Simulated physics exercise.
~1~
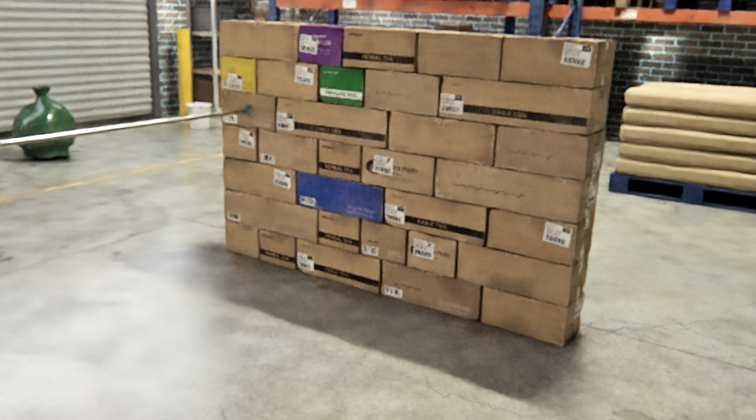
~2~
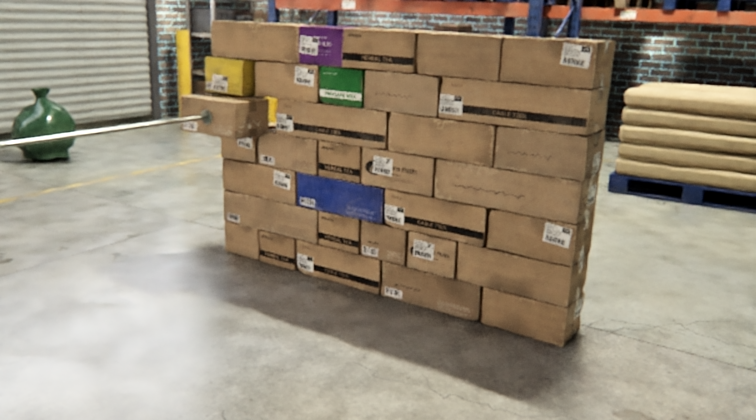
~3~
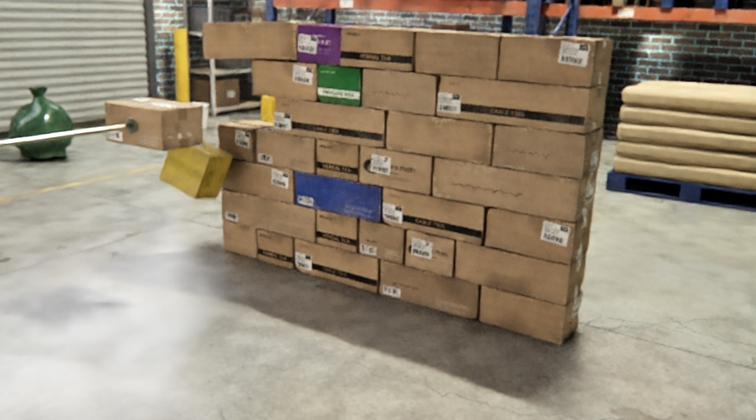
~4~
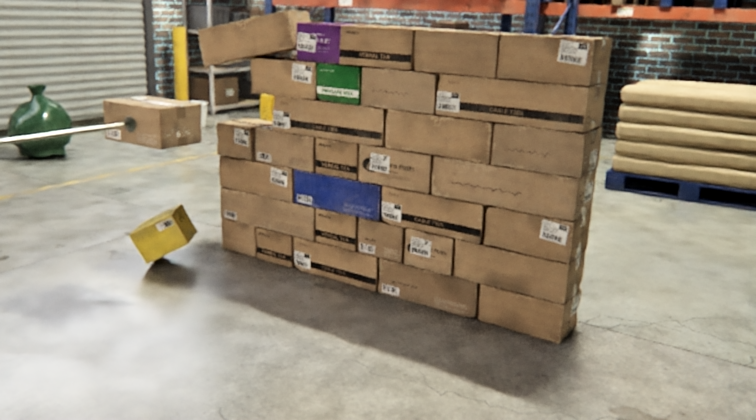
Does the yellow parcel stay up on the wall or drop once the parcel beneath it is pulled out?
The yellow parcel drops. It tumbles off the left end of the wall towards the floor after the parcel below it is drawn away.
